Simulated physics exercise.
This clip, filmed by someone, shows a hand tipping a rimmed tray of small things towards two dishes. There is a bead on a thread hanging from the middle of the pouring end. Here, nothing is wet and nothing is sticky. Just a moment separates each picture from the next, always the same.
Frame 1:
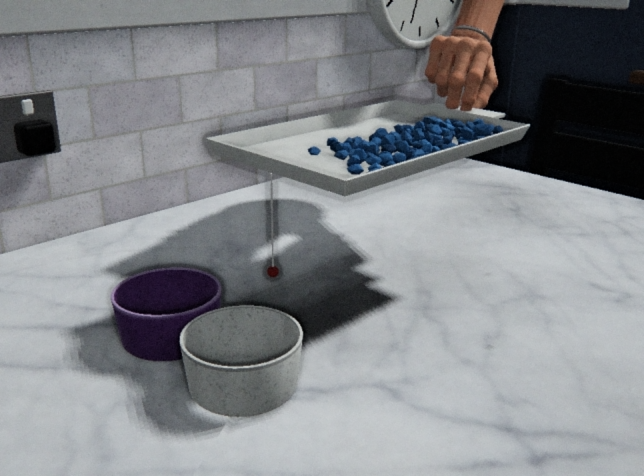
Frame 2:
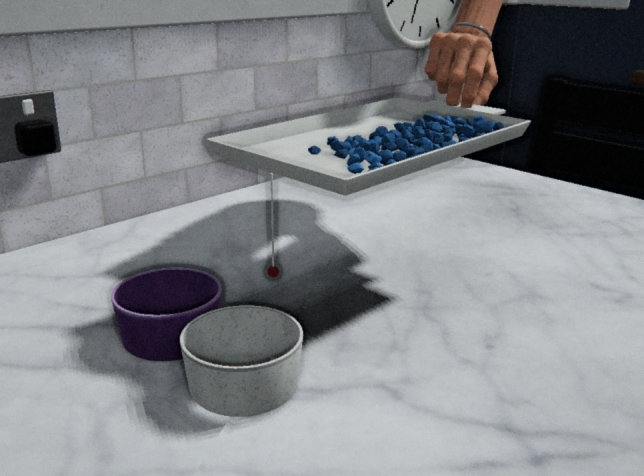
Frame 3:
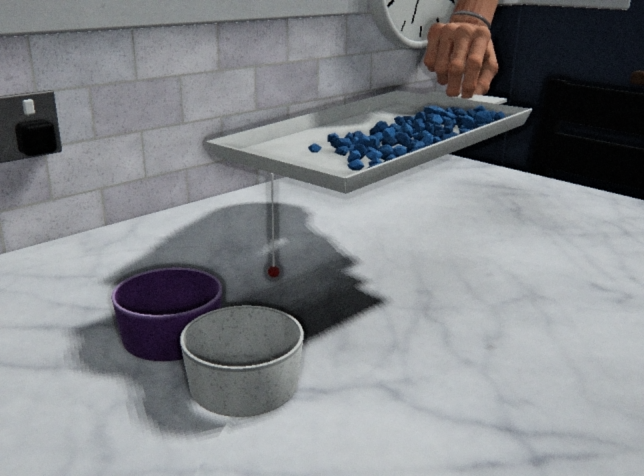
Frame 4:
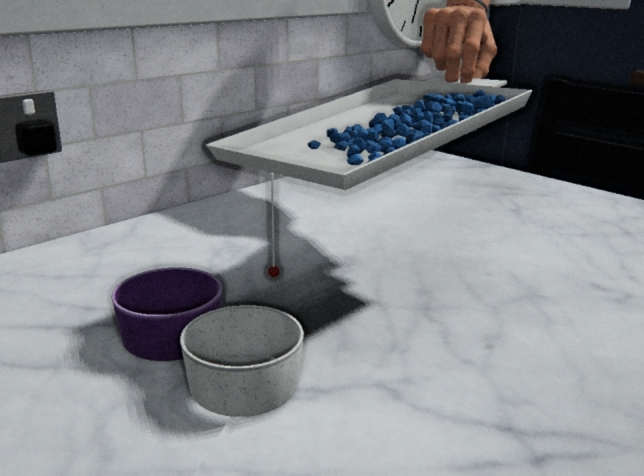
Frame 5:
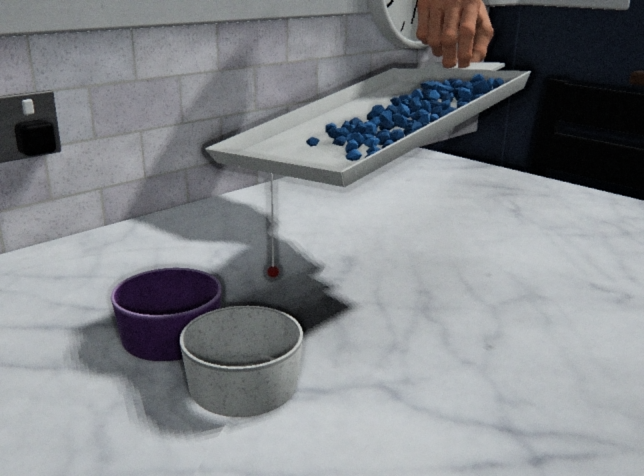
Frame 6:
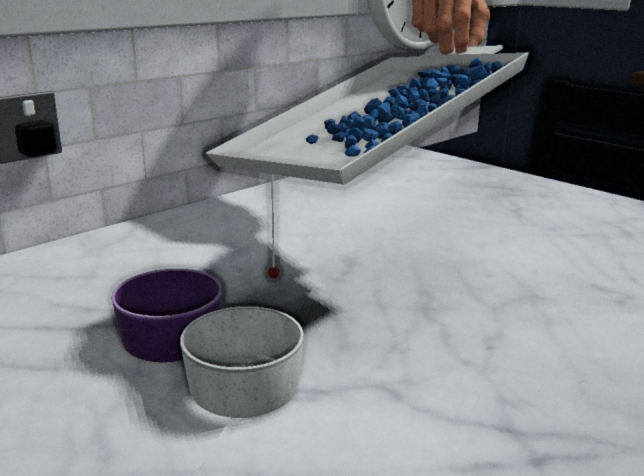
At the start, a hand holds a pale rimmed tray of small blue stones level above a marble counter, with a purple dish and a grey dish below and a red bead hanging on a thread. The tray then gradually tilts, its left corner lowest, while the stones barely shift on it.
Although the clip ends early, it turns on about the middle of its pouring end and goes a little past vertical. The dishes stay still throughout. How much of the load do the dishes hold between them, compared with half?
Between them the dishes hold less than half of the load.
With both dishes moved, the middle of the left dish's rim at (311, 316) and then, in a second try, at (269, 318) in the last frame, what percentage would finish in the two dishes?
That makes 0 per cent, followed by 0 per cent.
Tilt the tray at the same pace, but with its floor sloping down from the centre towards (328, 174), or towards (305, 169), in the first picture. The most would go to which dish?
Going by the two slopes in order, it's the right-side one and then the right-side one.
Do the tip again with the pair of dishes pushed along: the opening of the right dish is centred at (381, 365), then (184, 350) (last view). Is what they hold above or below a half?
At place one a lesser share; at place two a lesser share.
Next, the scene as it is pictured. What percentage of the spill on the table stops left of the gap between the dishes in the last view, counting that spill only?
Left share: Some 50 per cent.
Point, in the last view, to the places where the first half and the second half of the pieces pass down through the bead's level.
First around (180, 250), afterwards around (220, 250).
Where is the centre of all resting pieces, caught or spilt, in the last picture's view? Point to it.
I'd place the middle at about (199, 312).
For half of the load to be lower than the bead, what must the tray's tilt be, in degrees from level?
At roughly 70°.
Just after the last frame, tray tipped steeply; almost all on the tray; just a few in the left dish; about a tenth in the air.
A moment on, tray tipped right over; about a tenth on the tray; roughly a quarter in the left dish; roughly half outside both; about a tenth in the air.
Further on, tray tipped past a quarter turn; roughly a third in the left dish; roughly two thirds outside both.
When it is over, tray tipped past a quarter turn; not one in the right dish; roughly a third in the left dish; roughly two thirds outside both.
